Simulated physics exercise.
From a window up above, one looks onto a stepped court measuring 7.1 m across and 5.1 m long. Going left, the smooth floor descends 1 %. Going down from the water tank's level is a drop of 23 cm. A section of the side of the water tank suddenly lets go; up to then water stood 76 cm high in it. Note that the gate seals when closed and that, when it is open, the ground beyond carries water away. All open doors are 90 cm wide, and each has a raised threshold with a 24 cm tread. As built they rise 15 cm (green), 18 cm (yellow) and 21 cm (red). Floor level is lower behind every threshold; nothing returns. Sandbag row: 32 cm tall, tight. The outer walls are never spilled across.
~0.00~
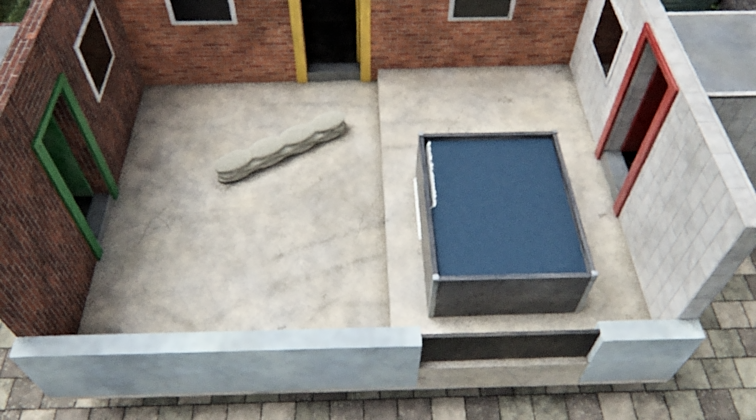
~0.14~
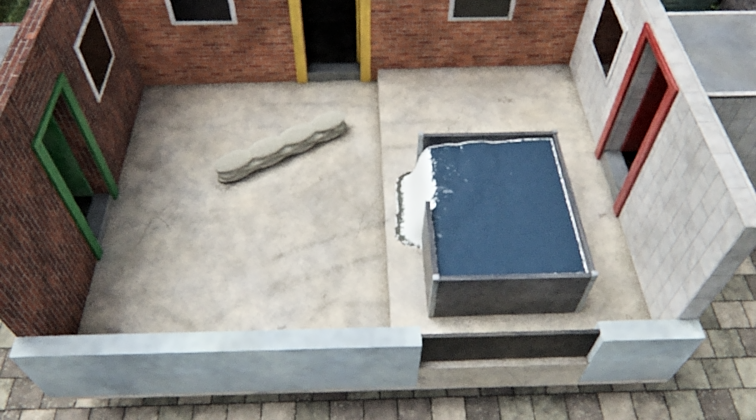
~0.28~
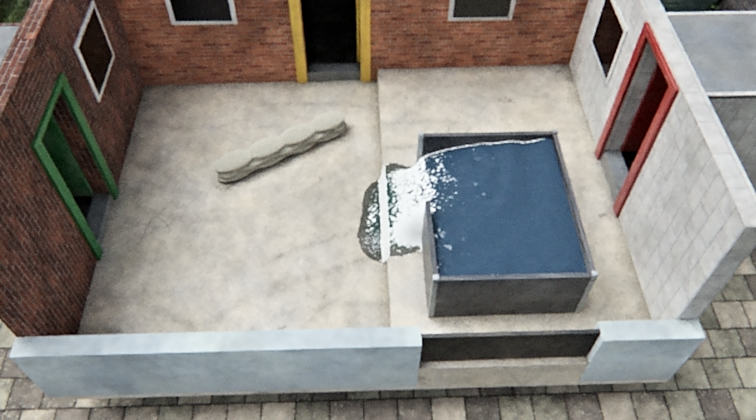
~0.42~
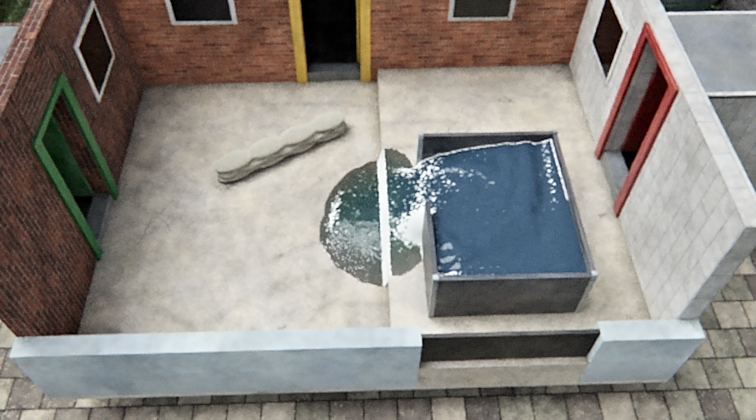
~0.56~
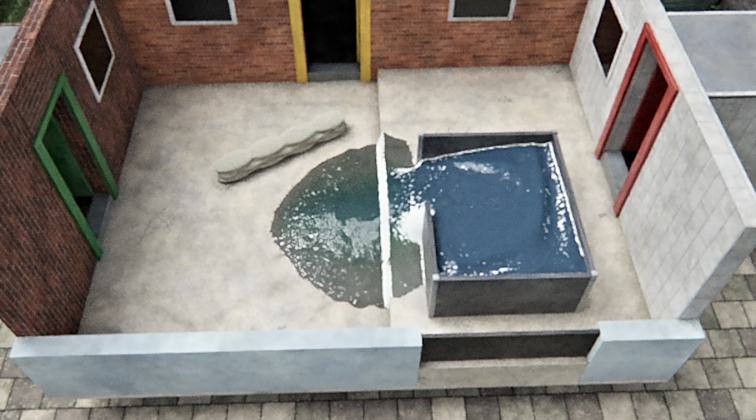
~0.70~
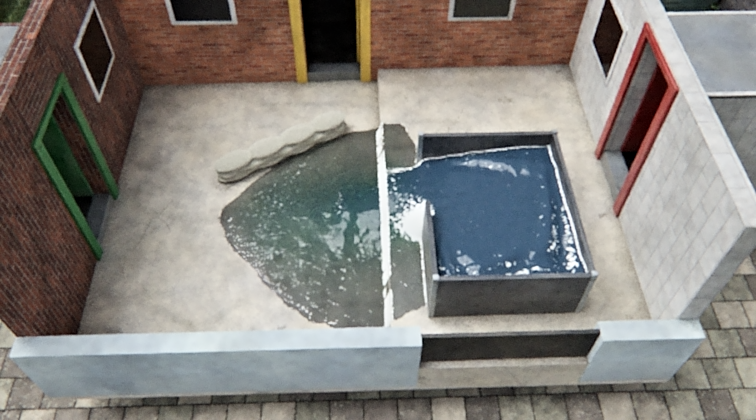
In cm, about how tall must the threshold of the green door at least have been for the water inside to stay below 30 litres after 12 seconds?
It would have had to be close to 29 cm tall.
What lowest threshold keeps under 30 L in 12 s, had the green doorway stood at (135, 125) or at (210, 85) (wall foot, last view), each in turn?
In turn: About 10.5 cm, about 11.0 cm.
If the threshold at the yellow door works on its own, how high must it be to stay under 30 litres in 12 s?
Yellow: 10.0 cm.
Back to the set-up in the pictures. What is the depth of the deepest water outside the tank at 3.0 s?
Max depth: Near 50 cm.
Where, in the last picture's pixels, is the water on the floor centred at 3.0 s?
Centre estimate: (331, 244) px, approximately.
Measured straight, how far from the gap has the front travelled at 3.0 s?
About 5.2 m.
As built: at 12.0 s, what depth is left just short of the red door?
Some 0.0 cm.
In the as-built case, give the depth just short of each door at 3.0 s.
Green 28, yellow 9, red 0 cm.
After 1.4 s water covers 40 % of the floor, deepest (42 cm) near (416, 207); 23 cm at the green door, 0 litres in over its 15 cm threshold.
After 3.0 s water covers 50 % of the floor, deepest (50 cm) near (69, 369); 28 cm at the green door, 156 litres in over its 15 cm threshold.
After 12.0 s water covers 60 % of the floor, deepest (18 cm) near (102, 246); 16 cm at the green door, 287 litres in over its 15 cm threshold.
At the green door as built, the water arrived by 1.2 s and peaked near 35 cm at 2.0 s.
With a threshold of 26.5 cm, 48 litres would have come in within the 12 s; with 35.5 cm, 9 litres. So under 30 litres takes about 29 cm.
